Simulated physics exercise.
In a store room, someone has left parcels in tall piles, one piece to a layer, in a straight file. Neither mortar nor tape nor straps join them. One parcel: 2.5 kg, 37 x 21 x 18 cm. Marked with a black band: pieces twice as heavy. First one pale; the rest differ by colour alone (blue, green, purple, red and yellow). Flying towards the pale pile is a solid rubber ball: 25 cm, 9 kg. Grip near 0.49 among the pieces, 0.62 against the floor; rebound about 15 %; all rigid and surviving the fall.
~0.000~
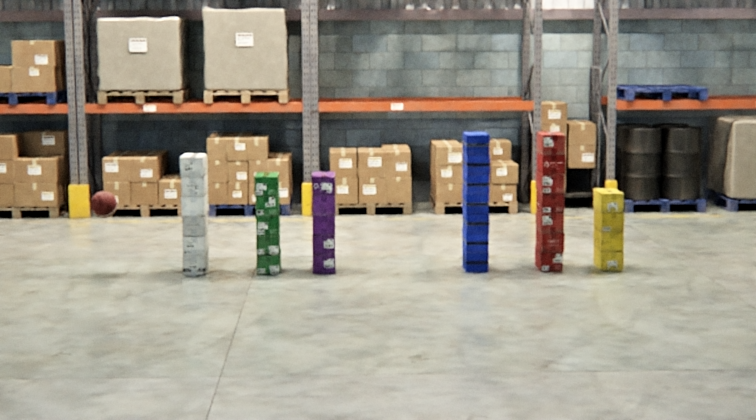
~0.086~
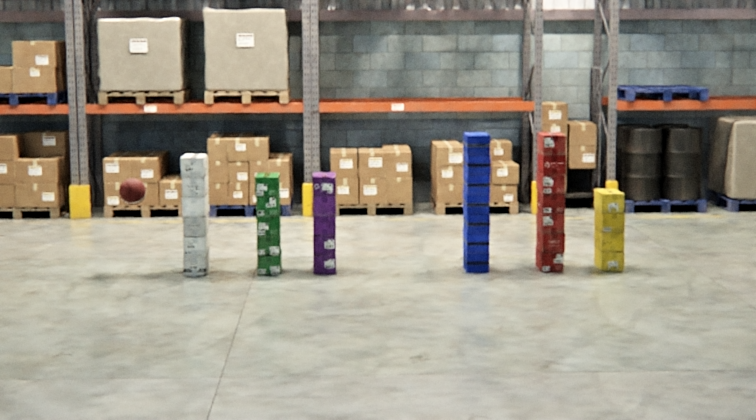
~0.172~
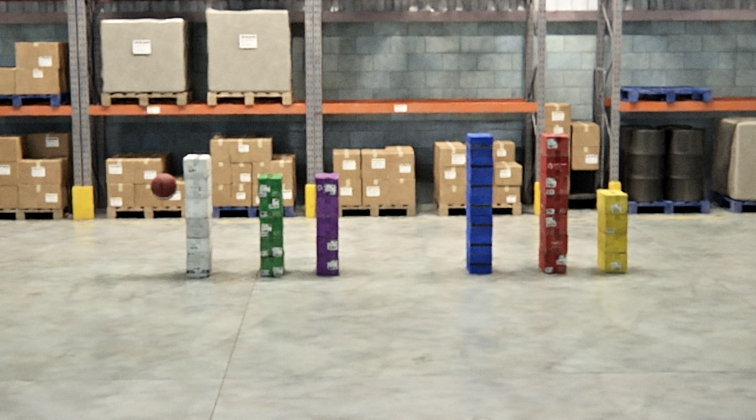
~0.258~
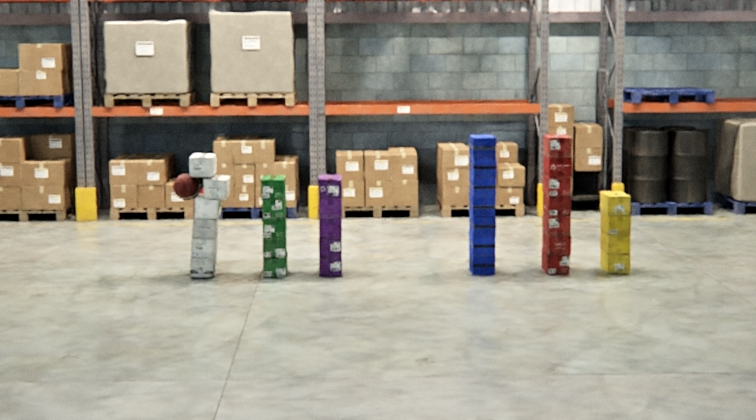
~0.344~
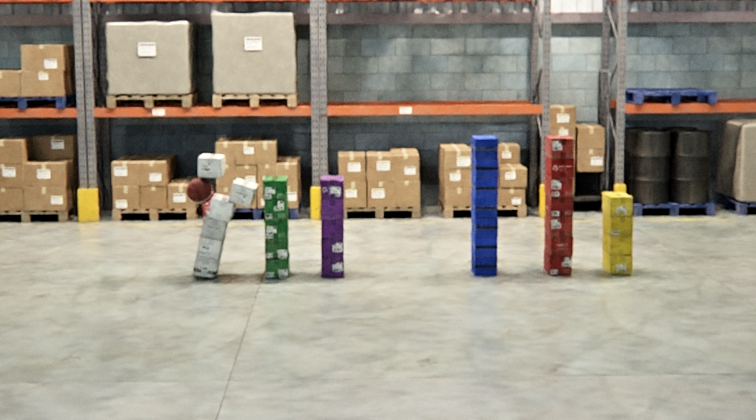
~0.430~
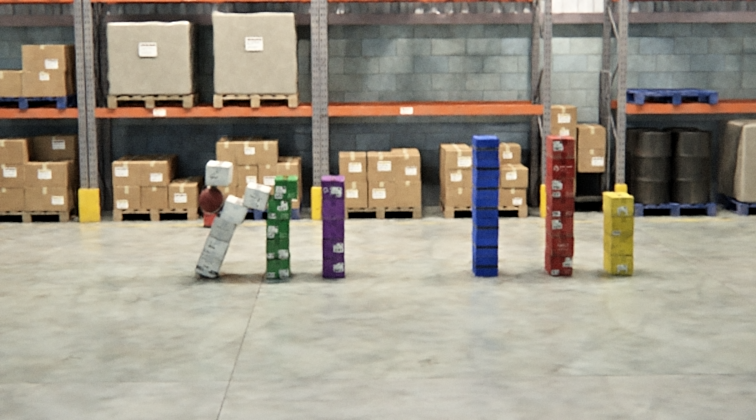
In a warehouse, a ball hits the white stack, which leans into the green one.
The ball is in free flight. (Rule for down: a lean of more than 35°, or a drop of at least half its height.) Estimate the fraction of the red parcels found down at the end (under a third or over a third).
The tally lands south of a third.
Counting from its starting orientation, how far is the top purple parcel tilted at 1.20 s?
My estimate is close to 40°.
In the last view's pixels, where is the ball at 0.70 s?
Near (233, 238).
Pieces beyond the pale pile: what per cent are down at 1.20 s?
It's 30 percent at that point.
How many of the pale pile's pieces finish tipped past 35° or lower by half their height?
I count 6 pale pieces.
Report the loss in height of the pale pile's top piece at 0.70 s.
40 cm.
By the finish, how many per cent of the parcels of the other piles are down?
About 30% of them.
Around 0.70 s, 6 of the pale pile down; none of the 7 red parcels down (0 of 28 in all colours); top red parcel unmoved; top green parcel tipped 18°.
Around 1.20 s, 6 of the pale pile down; none of the 7 red parcels down (9 of 28 in all colours); top red parcel unmoved; top purple parcel tipped 43°, 24 cm lower.
Finally (2.8 s), 6 of the pale pile down; none of the 7 red parcels down (9 of 28 in all colours); top red parcel unmoved; top purple parcel on its side. That is 0 per cent. Seen by the last camera, middles, top red parcel near (560, 147), top purple parcel near (452, 262).
